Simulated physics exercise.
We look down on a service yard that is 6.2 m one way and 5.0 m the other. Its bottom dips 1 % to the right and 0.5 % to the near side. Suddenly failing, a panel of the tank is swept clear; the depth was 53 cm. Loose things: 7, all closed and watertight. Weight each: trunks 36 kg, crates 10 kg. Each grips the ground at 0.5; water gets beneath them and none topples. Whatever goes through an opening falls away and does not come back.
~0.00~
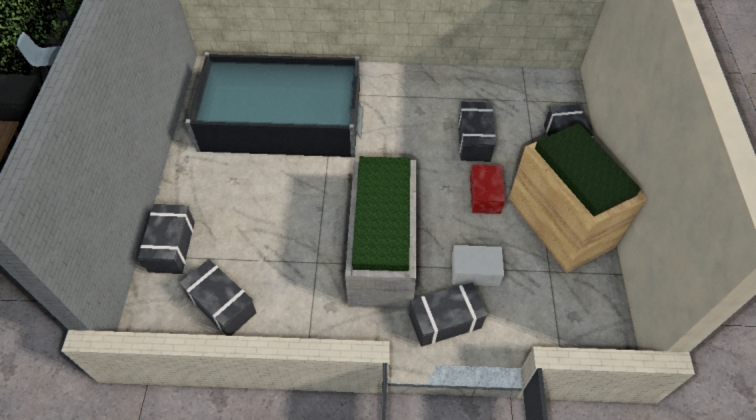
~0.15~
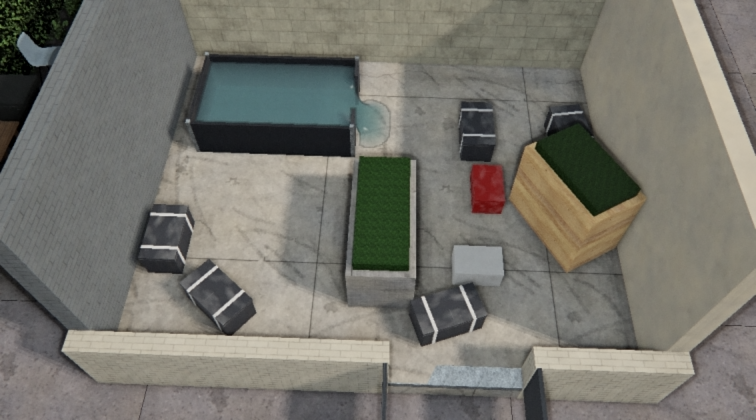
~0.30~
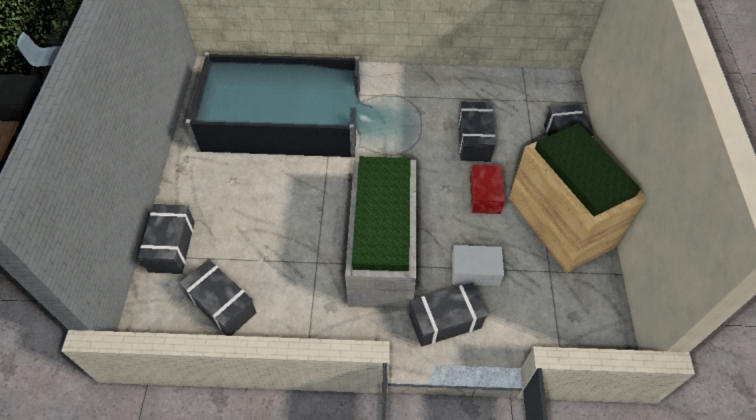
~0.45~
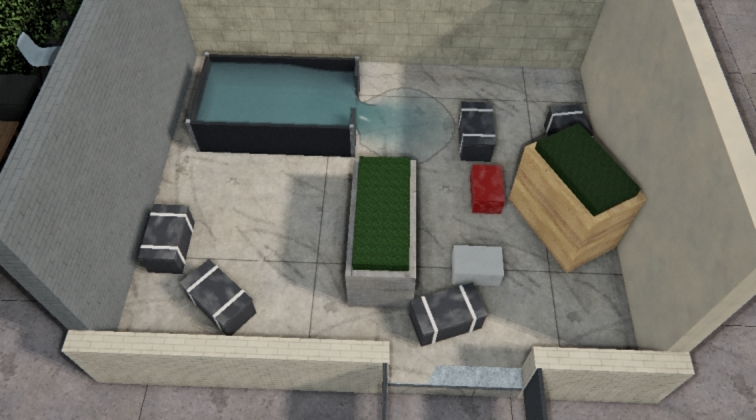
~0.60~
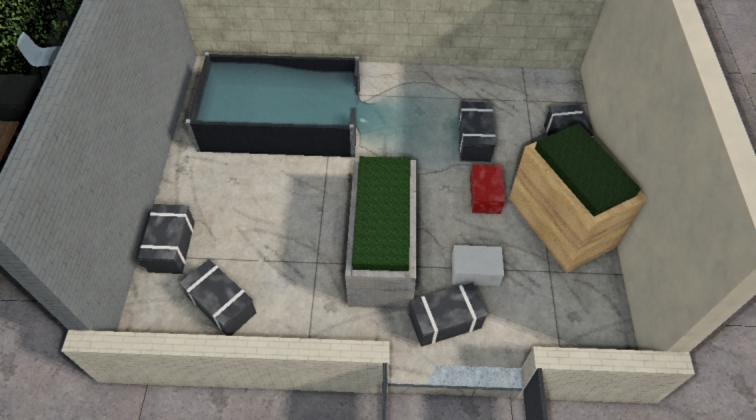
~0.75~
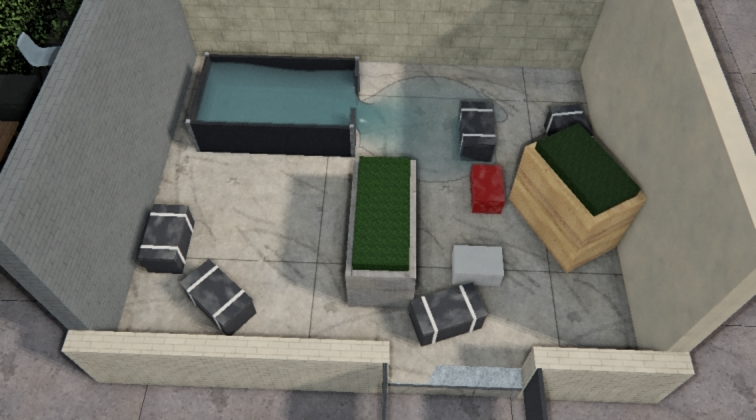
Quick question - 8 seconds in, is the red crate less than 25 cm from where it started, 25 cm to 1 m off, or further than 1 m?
Movement: Big.
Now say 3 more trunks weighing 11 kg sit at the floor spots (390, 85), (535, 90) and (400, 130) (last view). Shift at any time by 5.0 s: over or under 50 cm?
Spot by spot, in turn: Falls short, exceeds it, exceeds it.
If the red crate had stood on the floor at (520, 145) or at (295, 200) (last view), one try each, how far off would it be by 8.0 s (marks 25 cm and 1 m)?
Order of tries: It scoots a modest distance; it keeps its spot.
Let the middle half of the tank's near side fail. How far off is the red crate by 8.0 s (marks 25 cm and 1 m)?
I'd say the red crate scarcely moves.
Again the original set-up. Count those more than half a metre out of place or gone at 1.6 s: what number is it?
1 of them.
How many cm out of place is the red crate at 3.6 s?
Shift by then: About 250 cm.
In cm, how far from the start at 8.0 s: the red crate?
Around 250 cm from the start.
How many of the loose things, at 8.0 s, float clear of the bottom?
Count at that moment: 3.
After 1.6 s the red crate is near (503, 195), 0.3 m from its start, aground; 0 of 7 are out; 0 afloat.
After 3.6 s the red crate is near (581, 336), 2.3 m from its start, afloat; 0 of 7 are out; 3 afloat.
After 5.6 s the red crate is near (565, 331), 2.2 m from its start, afloat; 0 of 7 are out; 3 afloat.
After 8.0 s the red crate is near (463, 367), 2.6 m from its start, aground; 0 of 7 are out; 3 afloat.
